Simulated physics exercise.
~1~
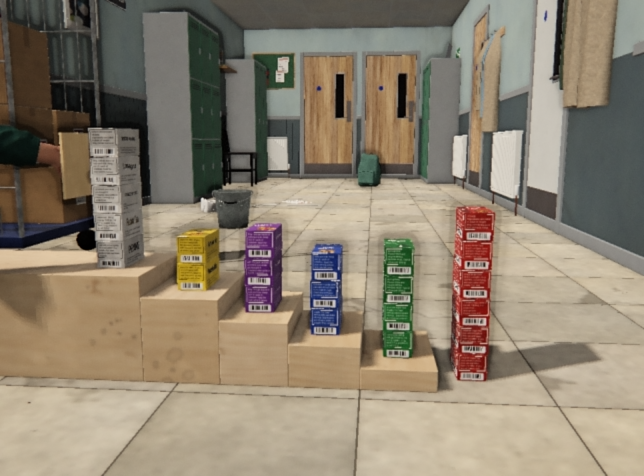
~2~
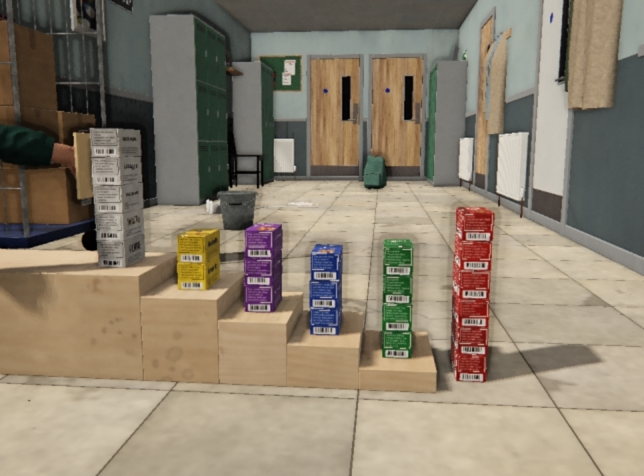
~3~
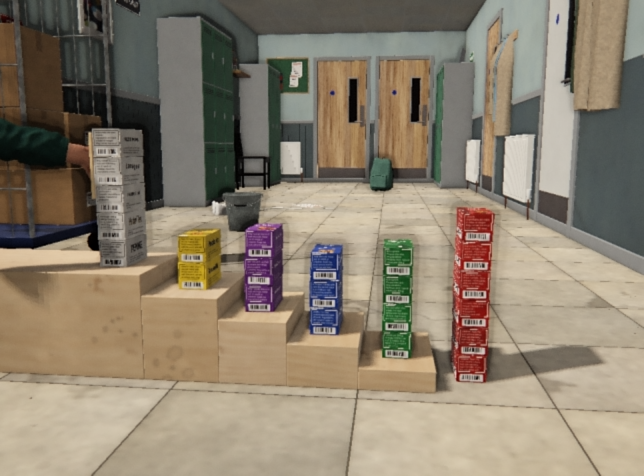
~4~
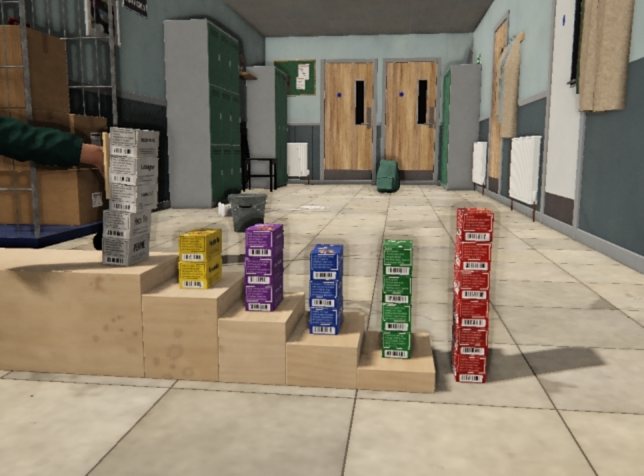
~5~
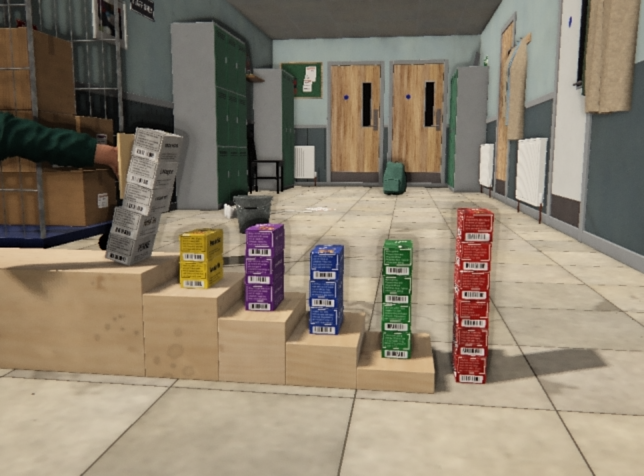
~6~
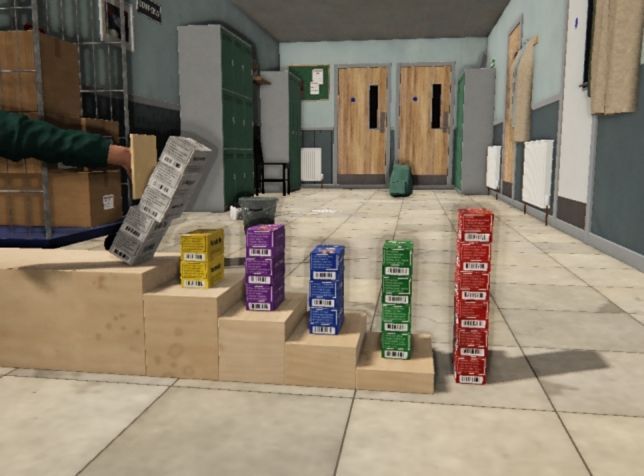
A hand presses a board against a tall pale stack of packets, tilting it steadily rightward.
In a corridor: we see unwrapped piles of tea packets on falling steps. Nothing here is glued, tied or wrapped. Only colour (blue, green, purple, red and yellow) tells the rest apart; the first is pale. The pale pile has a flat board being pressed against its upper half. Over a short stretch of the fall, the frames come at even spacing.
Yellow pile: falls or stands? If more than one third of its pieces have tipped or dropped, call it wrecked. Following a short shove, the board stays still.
Stands.
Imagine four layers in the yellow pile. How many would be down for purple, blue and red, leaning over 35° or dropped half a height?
Final down tally: Purple = 2; blue = 2; red = 6.
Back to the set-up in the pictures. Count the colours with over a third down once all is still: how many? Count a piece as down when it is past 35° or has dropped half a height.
Altogether, 0.
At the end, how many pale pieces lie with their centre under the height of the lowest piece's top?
Of the pale pieces, the number is 4.
Soon after the last picture, 5 of the pale pile down; none of the 2 yellow packets down (0 of 18 in all colours); top yellow packet unmoved.
A little later, 5 of the pale pile down; none of the 2 yellow packets down (0 of 18 in all colours); top yellow packet unmoved; top purple packet shifted a little.
Later still, 5 of the pale pile down; none of the 2 yellow packets down (0 of 18 in all colours); top yellow packet unmoved; top green packet shifted a little.
At rest, 5 of the pale pile down; none of the 2 yellow packets down (0 of 18 in all colours); top yellow packet unmoved; top green packet shifted a little. As the last picture would show them, middles, top yellow packet near (205, 245), top green packet near (406, 258).
